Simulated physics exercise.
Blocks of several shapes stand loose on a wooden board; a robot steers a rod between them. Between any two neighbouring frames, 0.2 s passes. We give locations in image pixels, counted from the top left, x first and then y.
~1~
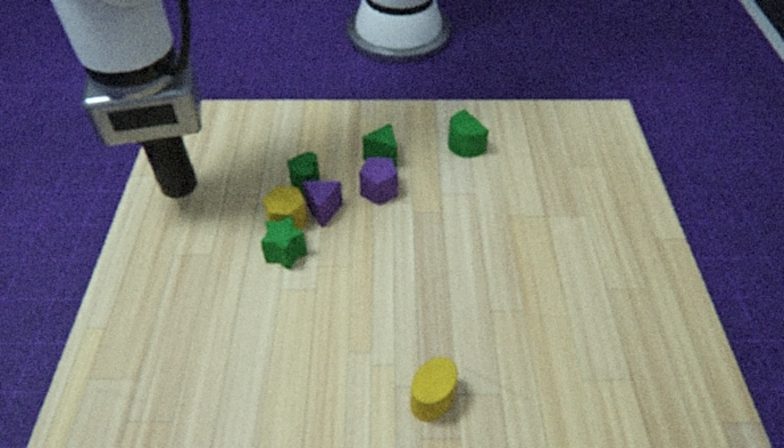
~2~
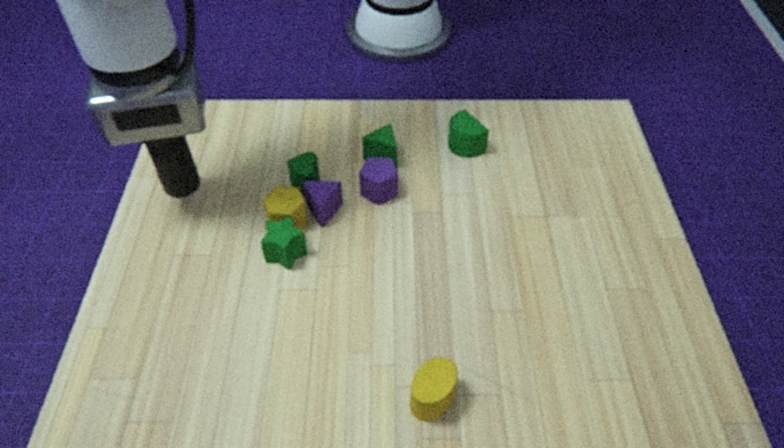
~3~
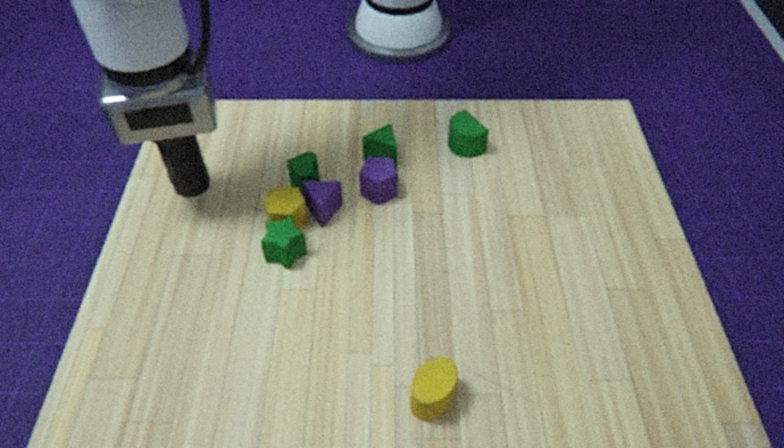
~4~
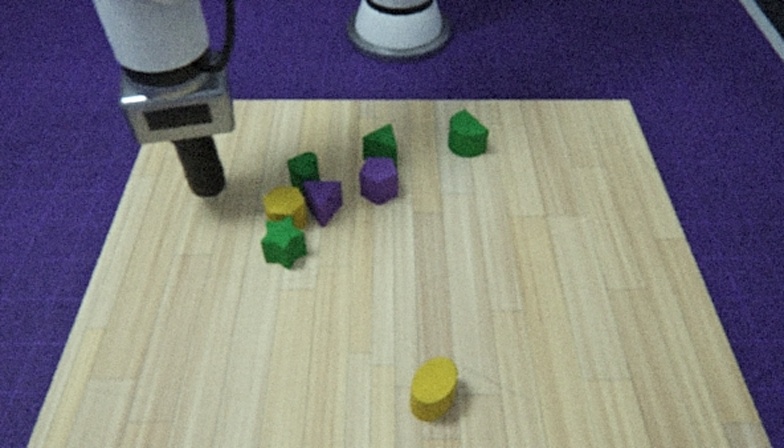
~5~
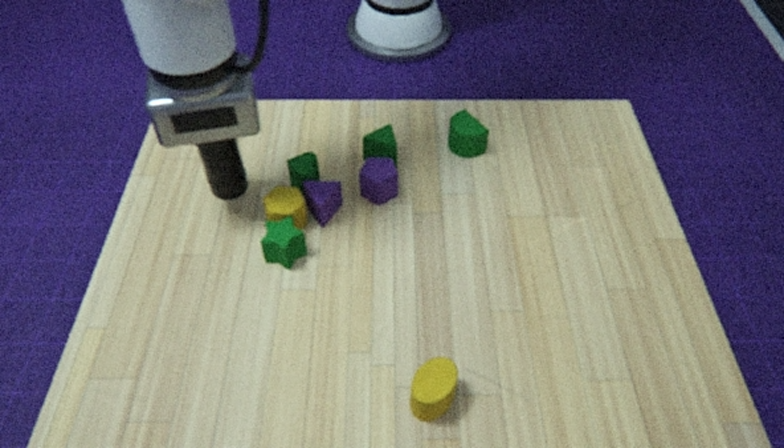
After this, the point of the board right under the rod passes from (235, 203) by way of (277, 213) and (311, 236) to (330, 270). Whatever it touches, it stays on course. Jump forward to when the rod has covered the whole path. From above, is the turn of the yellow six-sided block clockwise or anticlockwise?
Looking down, my answer is that the yellow six-sided block rotates anticlockwise.
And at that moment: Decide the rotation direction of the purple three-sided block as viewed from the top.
Looking down, my answer is that the purple three-sided block rotates anticlockwise.
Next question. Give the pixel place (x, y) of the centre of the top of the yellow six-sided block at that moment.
Around pixel (368, 244).
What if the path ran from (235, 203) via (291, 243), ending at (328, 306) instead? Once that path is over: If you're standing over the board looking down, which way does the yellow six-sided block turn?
Overhead view: Anti-clockwise.
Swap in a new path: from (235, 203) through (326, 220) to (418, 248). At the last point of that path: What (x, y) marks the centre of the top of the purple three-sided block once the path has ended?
Around (390, 191).
What follows on the original path. One third of the way, rod at (274, 198); green star block at (284, 233), turned 20° clockwise; yellow six-sided block at (302, 205); purple three-sided block at (328, 189).
Two thirds of the way, rod at (308, 221); green star block at (291, 244), turned 85° clockwise; yellow six-sided block at (340, 228); purple three-sided block at (332, 189), turned 20° anticlockwise.
At the end, rod at (329, 256); green star block at (292, 259), turned 155° clockwise; yellow six-sided block at (368, 244), turned 45° anticlockwise; green heart block not moved; purple three-sided block at (332, 189), turned 20° anticlockwise.
